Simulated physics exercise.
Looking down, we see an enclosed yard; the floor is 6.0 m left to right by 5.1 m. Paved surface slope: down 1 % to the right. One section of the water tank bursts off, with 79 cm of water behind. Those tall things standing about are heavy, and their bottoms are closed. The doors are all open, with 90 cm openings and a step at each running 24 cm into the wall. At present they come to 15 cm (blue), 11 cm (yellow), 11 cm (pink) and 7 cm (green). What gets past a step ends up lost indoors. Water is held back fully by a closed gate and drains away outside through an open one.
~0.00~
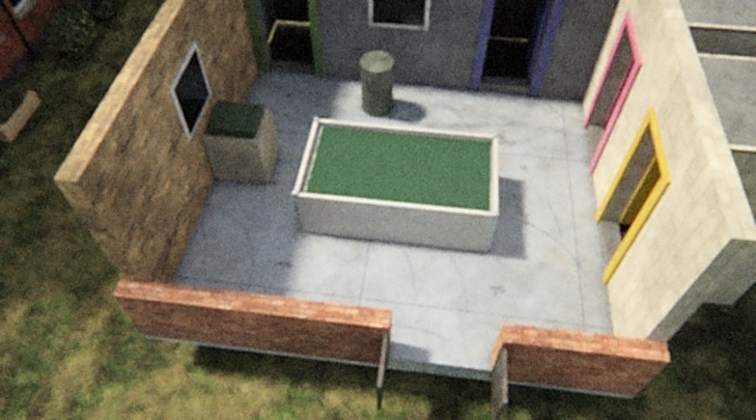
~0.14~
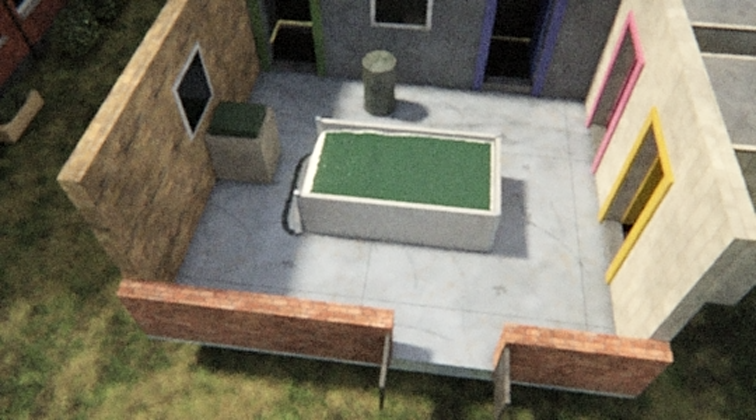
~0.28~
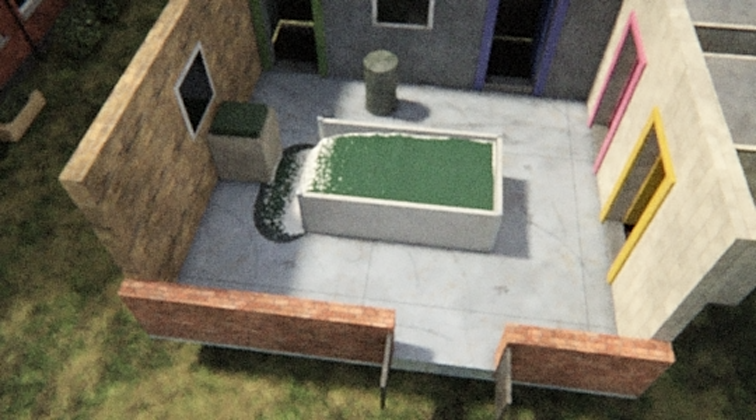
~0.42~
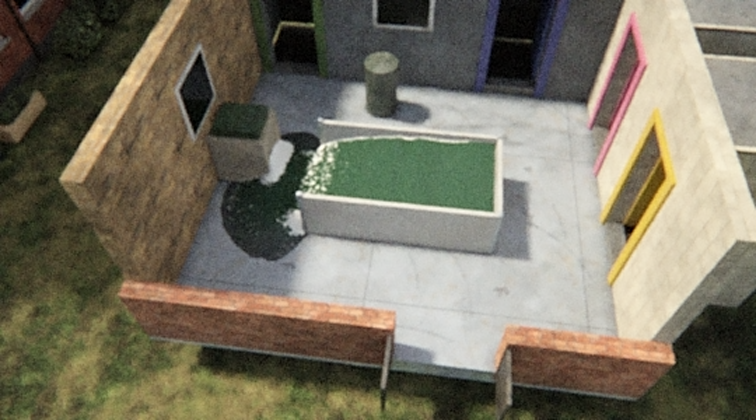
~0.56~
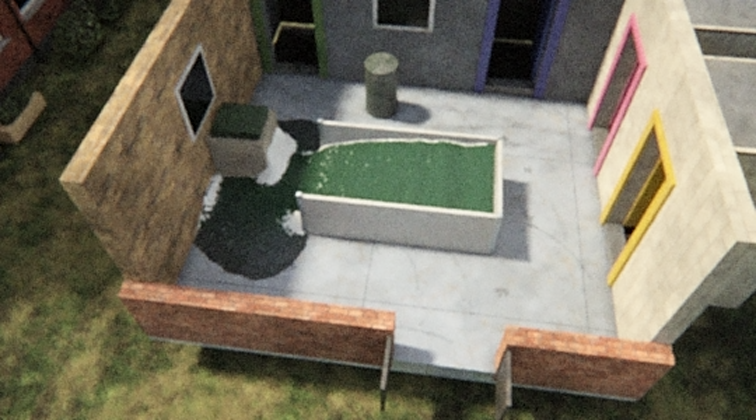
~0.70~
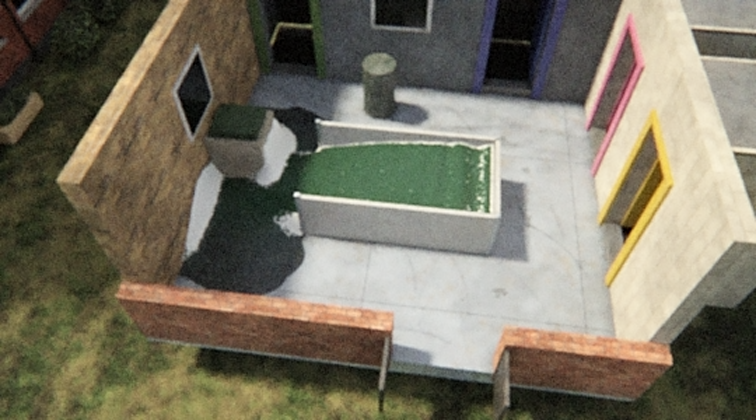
A long white tank of green water stands in the middle of a walled, paved yard, seen from above at a steady angle. A green barrel and a green-topped box stand nearby, with green and blue doorways behind, pink and yellow ones right, and low brick walls in front. The tank's left end opens, and dark green water pours out with white foam, spreading around the box and leftward across the floor.
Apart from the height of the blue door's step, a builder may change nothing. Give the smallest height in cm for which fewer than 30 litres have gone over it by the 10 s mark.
About 8.5 cm.
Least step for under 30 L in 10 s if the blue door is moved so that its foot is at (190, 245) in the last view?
Roughly 32 cm.
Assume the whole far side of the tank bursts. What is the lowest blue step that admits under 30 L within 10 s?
About 25 cm.
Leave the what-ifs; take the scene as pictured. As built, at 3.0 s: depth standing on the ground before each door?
Lab note, cm: Blue 2; yellow 0; pink 0; green 23.
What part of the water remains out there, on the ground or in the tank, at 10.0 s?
Remaining share: Around 82 %.
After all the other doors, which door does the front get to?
Answer: Pink.
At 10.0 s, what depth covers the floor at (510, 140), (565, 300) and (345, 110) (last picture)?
The three readings, in order, are 7, 7 and 8 cm.
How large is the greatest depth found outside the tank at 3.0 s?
Max depth: Near 44 cm.
After 1.4 s water covers 30 % of the floor, deepest (54 cm) near (164, 313); it has not reached the blue door.
After 3.0 s water covers 65 % of the floor, deepest (44 cm) near (164, 313); 2 cm at the blue door, 0 litres in over its 15 cm step.
After 10.0 s water covers 100 % of the floor, deepest (14 cm) near (592, 170); 11 cm at the blue door, 0 litres in over its 15 cm step.
At the blue door as built, the water arrived by 2.9 s and peaked near 14 cm at 7.0 s.
With a step of 7.5 cm, 41 litres would have come in within the 10 s; with 10 cm, 17 litres. So under 30 litres takes about 8.5 cm.
